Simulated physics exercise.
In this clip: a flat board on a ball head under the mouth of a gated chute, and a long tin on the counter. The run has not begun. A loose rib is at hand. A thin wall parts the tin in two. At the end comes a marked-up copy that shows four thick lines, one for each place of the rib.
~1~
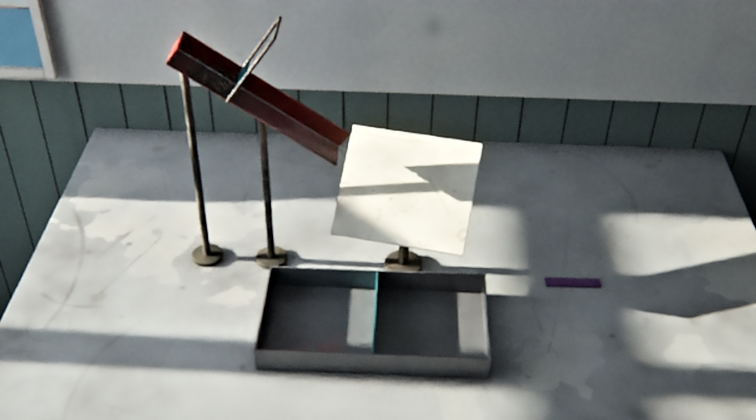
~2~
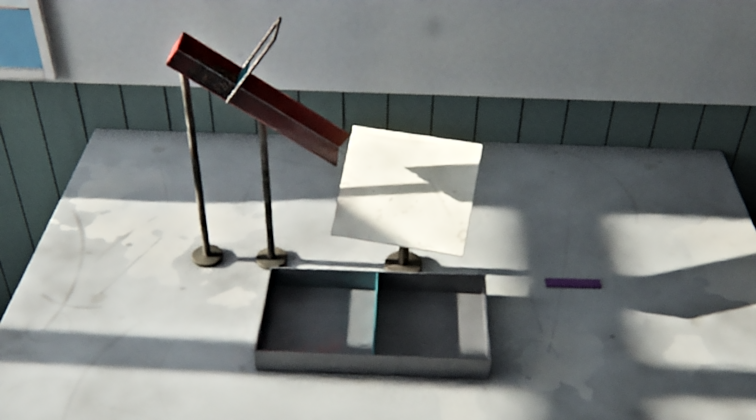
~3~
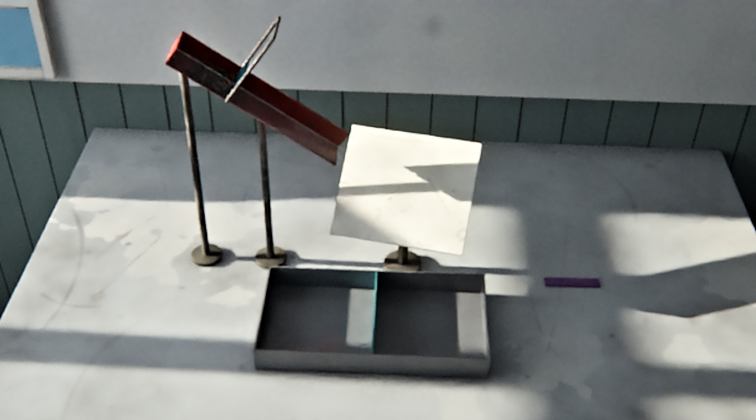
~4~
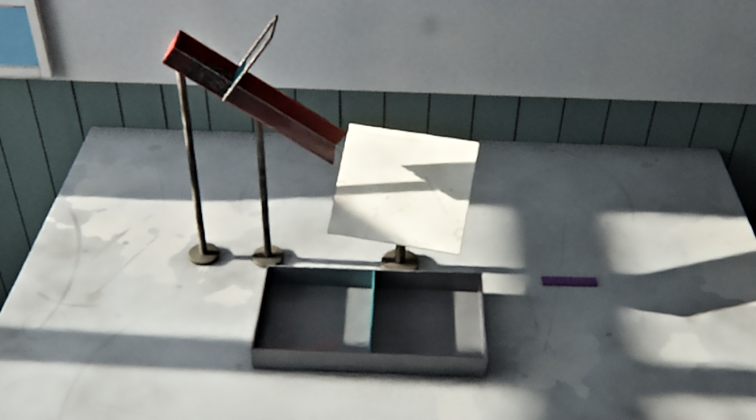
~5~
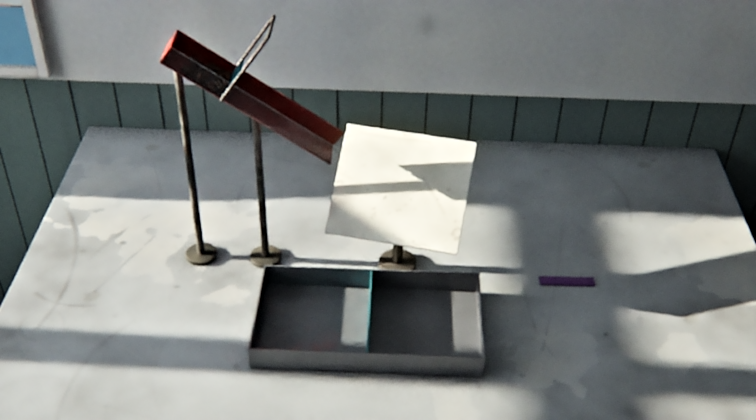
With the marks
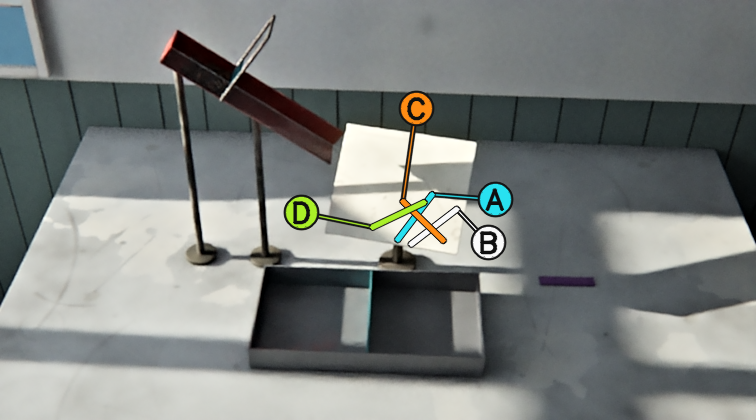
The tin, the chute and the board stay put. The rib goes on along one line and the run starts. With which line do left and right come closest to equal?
Line A does it best.
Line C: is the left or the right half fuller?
More lands on the right.
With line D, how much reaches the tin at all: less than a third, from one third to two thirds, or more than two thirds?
It is more than two thirds.
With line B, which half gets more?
The right half.
On the marked copy, line A from (432, 194) to (397, 239); line B from (456, 209) to (411, 244); line C from (402, 201) to (443, 240); line D from (424, 202) to (372, 227).
For line A, of what is caught, roughly half in the left half, roughly half in the right.
For line B, of what is caught, about a tenth in the left half, the larger part in the right.
For line C, of what is caught, about a tenth in the left half, almost all in the right.
For line D, of what is caught, the larger part in the left half, about a tenth in the right.
